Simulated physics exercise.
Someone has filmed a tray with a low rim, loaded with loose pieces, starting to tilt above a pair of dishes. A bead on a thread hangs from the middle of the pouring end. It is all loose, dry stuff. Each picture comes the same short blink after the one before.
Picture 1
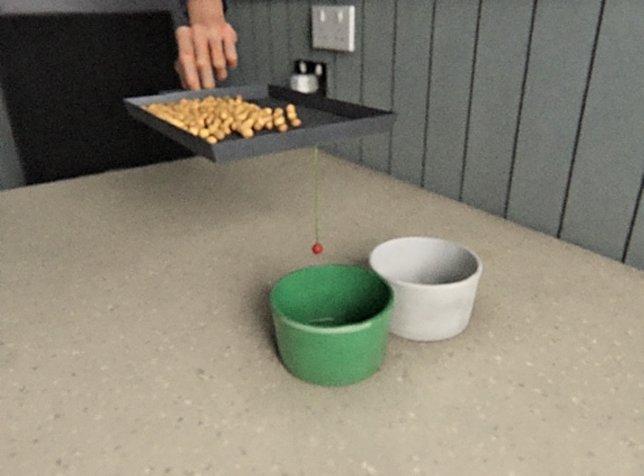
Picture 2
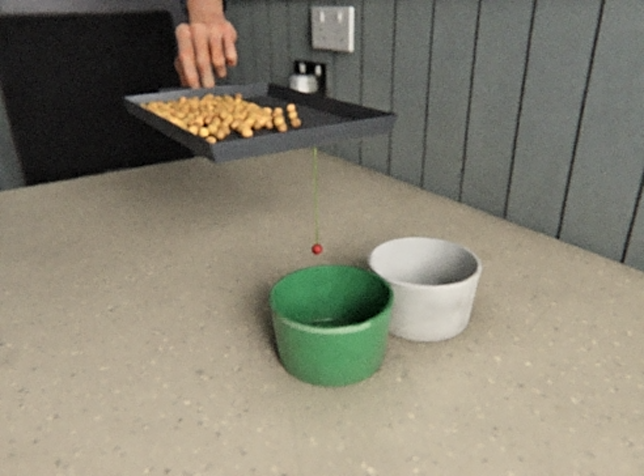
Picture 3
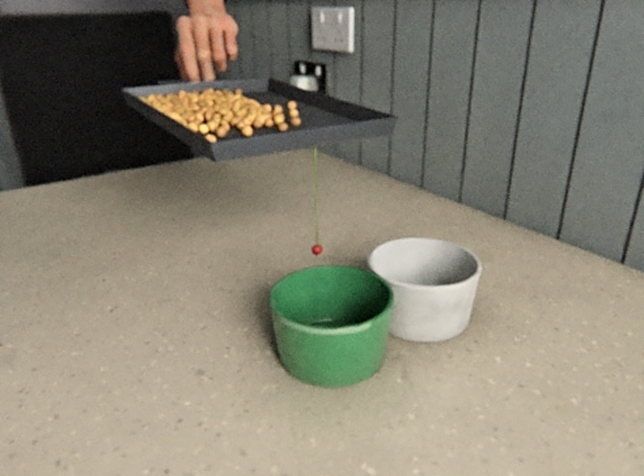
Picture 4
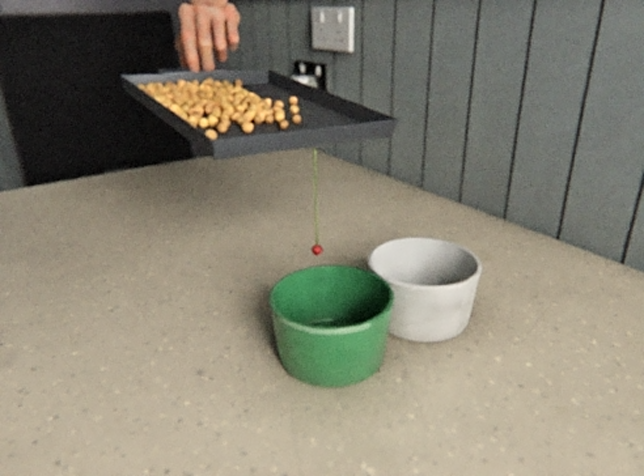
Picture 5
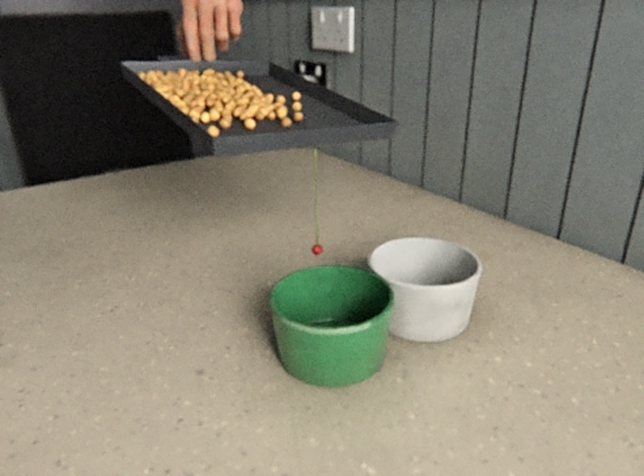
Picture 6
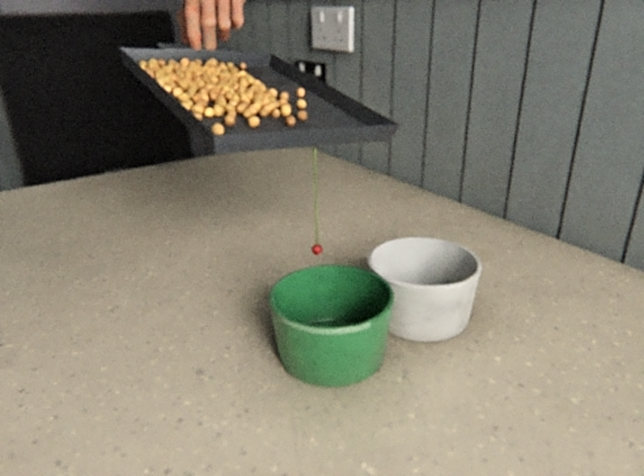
A hand grips the far side of a dark, low-rimmed tray above a speckled beige counter, seen from slightly above, with grey panelling and a wall socket behind. The tray holds small round tan pieces, and a red bead hangs on a green thread over a green dish, with a white dish behind to the right. The hand slowly raises the tray's far side, and the pieces shift slightly forward while the camera stays still.
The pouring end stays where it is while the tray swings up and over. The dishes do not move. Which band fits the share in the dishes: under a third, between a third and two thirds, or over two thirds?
Caught overall: More than two thirds.
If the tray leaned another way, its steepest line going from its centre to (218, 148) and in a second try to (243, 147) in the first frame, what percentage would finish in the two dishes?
Roughly 0 per cent, and 10 per cent.
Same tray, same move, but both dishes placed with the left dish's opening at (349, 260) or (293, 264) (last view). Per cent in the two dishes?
Near 90 % and 70 %.
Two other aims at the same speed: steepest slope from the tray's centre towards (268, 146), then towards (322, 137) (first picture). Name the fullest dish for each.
One: The left dish. Two: The right-hand dish.
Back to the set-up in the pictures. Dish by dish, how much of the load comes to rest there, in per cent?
About: Left dish 0, right dish 80 per cent.
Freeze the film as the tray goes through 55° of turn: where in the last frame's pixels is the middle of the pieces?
Near (353, 123).
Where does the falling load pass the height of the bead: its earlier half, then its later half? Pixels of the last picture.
Around (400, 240) and then (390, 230).
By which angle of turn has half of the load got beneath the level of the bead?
Roughly 85°.
Shortly afterwards, tray tipped steeply; the bulk on the tray; a little in the right dish; only a few outside both; a little in the air.
Next, tray tipped right over; a little on the tray; only a few in the left dish; near two thirds in the right dish; a little outside both; a little in the air.
Some moments later, tray tipped past a quarter turn; only a few in the left dish; the bulk in the right dish; near a quarter outside both.
In the end, tray tipped past a quarter turn; only a few in the left dish; the bulk in the right dish; near a quarter outside both.
